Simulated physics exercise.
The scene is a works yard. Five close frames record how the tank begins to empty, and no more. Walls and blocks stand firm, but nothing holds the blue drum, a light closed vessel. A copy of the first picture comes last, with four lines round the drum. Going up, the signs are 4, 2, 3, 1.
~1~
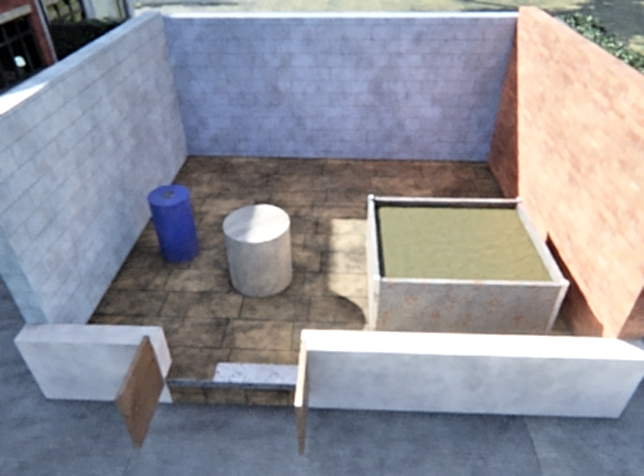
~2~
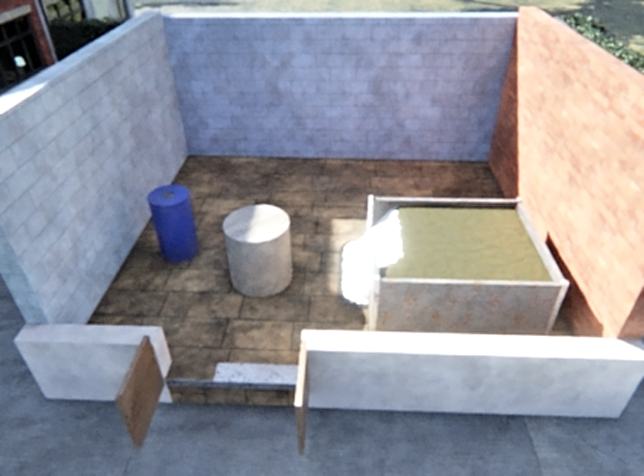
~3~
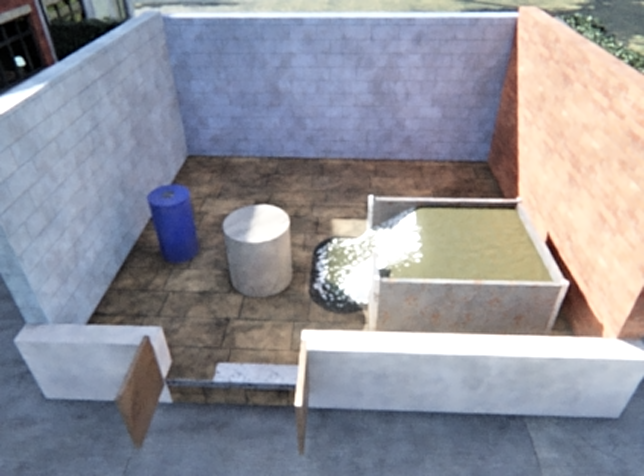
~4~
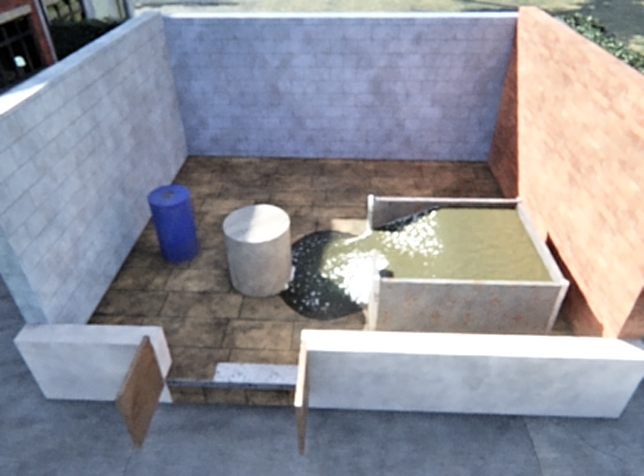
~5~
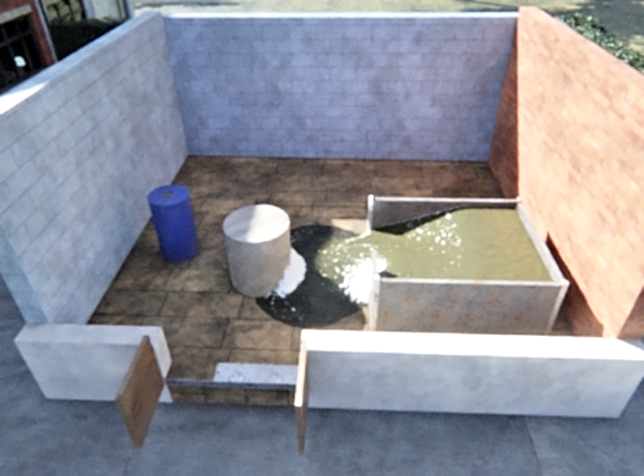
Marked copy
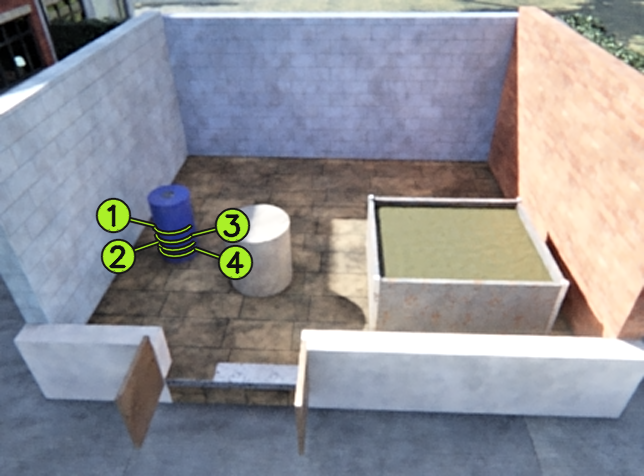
Murky water burst from the left side of the full square tank, foamed white onto the brown paved floor, then spread leftward in a dark pool, reaching the pale round block near the blue drum.
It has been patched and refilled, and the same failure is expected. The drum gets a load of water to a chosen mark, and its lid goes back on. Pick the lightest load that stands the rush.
Use mark 4.
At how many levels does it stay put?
All four.
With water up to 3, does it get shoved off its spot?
No.
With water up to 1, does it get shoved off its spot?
No, that is safe.
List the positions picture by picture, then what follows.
In the first picture, lid of the blue drum at (168, 195); tank full, its middle at (455, 241); open gate at (232, 332).
In the second picture, 2 % of the ground under water, its edge towards the drum at (345, 252).
In the third picture, 4 % of the ground under water, its edge towards the drum at (322, 251).
In the fourth picture, 7 % of the ground under water, its edge towards the drum at (292, 298).
In the fifth picture, lid of the blue drum at (168, 195); 9 % of the ground under water, its edge towards the drum at (287, 297).
In lime, 1 at (168, 233); 2 at (172, 250); 3 at (170, 242); 4 at (173, 256); from the bottom up 4, 2, 3, 1.
With 1, it does not move.
With 2, it does not move.
With 3, it does not move.
With 4, it does not move.
